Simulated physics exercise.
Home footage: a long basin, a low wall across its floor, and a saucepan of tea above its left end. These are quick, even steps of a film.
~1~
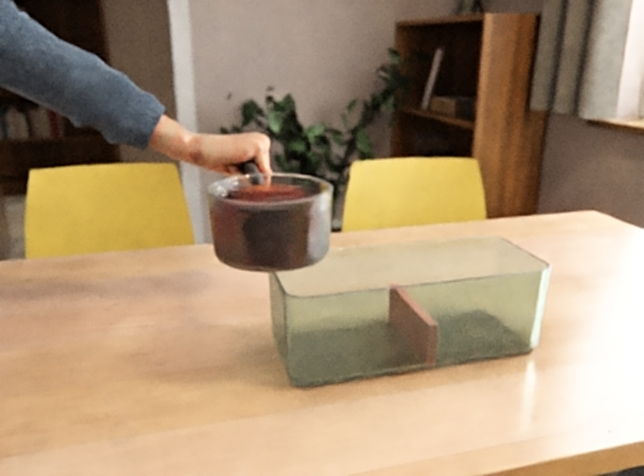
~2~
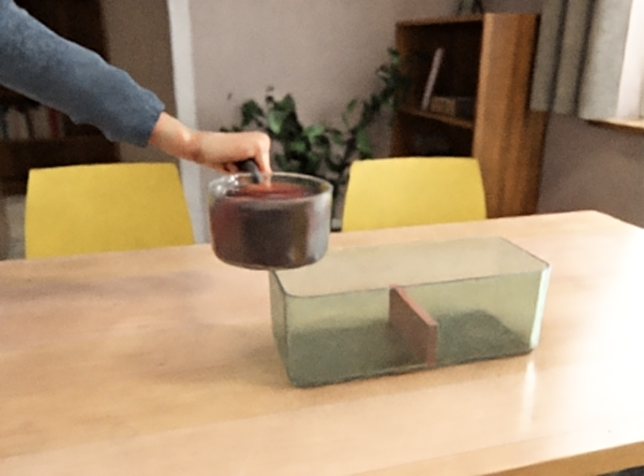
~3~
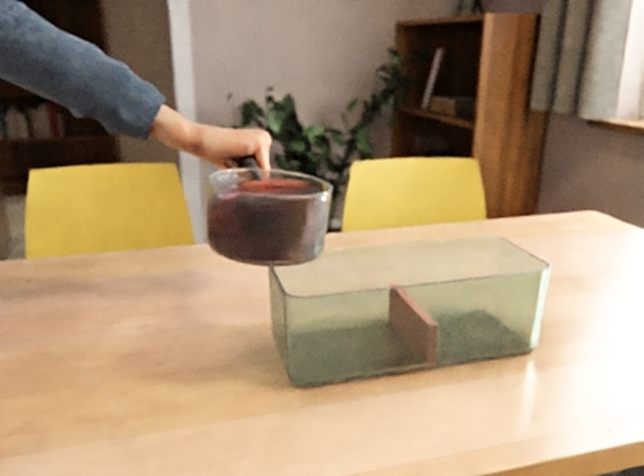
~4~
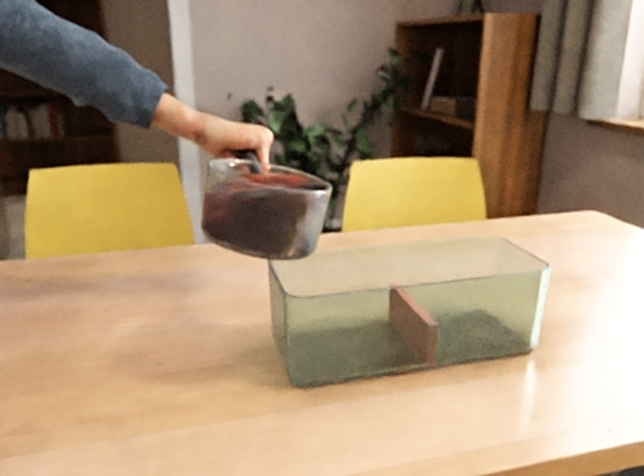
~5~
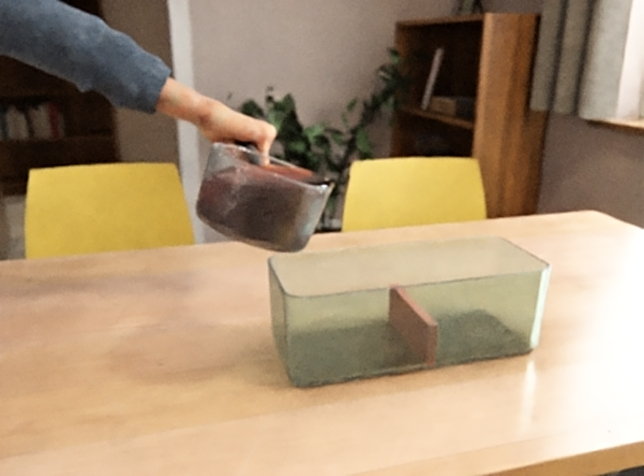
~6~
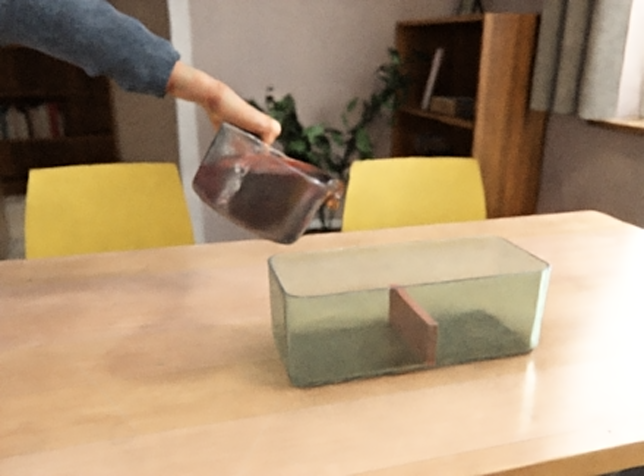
A saucepan of dark reddish tea, held by a hand in a blue sleeve, hangs level above the left end of a long glass basin with a low wall inside, then tilts rightward until tea reaches its lower rim.
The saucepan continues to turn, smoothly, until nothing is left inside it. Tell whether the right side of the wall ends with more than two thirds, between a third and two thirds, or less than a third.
The right side ends with between a third and two thirds.
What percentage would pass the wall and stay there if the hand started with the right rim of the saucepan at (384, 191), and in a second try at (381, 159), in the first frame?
Near 95 % and 95 %.
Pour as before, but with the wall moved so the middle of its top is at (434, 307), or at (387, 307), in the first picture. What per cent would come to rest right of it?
Note: Roughly 15 % in case one, 85 % in case two.
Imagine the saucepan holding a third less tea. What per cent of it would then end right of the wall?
It works out near 25 percent.
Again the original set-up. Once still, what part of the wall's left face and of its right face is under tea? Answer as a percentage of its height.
Left near 40; right near 40.
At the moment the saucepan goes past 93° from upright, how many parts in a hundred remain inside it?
About 30 %.
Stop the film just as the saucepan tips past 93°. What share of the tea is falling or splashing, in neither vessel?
Around 40 percent.
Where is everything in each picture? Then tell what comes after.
In the first picture, it leans 0°; its right rim is at (328, 186); the tea meets the walls at (211, 201) and (325, 193); the long basin's rim runs from (276, 277) to (524, 252); the wall's top is at (412, 303).
In the second picture, it leans 1°; its right rim is at (328, 186); the tea meets the walls at (211, 200) and (325, 192).
In the third picture, it leans 6°; its right rim is at (328, 186); the tea meets the walls at (210, 197) and (325, 188).
In the fourth picture, it leans 12°; its right rim is at (328, 186); the tea meets the walls at (207, 189) and (325, 182).
In the fifth picture, it leans 21°; its right rim is at (327, 186); the tea meets the walls at (205, 177) and (327, 180); 1 per cent is over the edge.
In the sixth picture, it leans 32°; its right rim is at (327, 186); the tea meets the walls at (203, 163) and (326, 178); 4 per cent is over the edge.
A moment on, the saucepan is tipped on its side and 30 per cent is still to pour, 22 is left of the wall and 7 right of it.
Next, the saucepan is tipped right over and 2 per cent is still to pour, 40 is left of the wall and 49 right of it.
Then the saucepan is tipped right over and 0 per cent is still to pour, 51 is left of the wall and 48 right of it.
Later the saucepan is tipped right over and 0 per cent is still to pour, 51 is left of the wall and 48 right of it.
In the end 51 per cent lies left of the wall, 48 right of it and 1 outside.
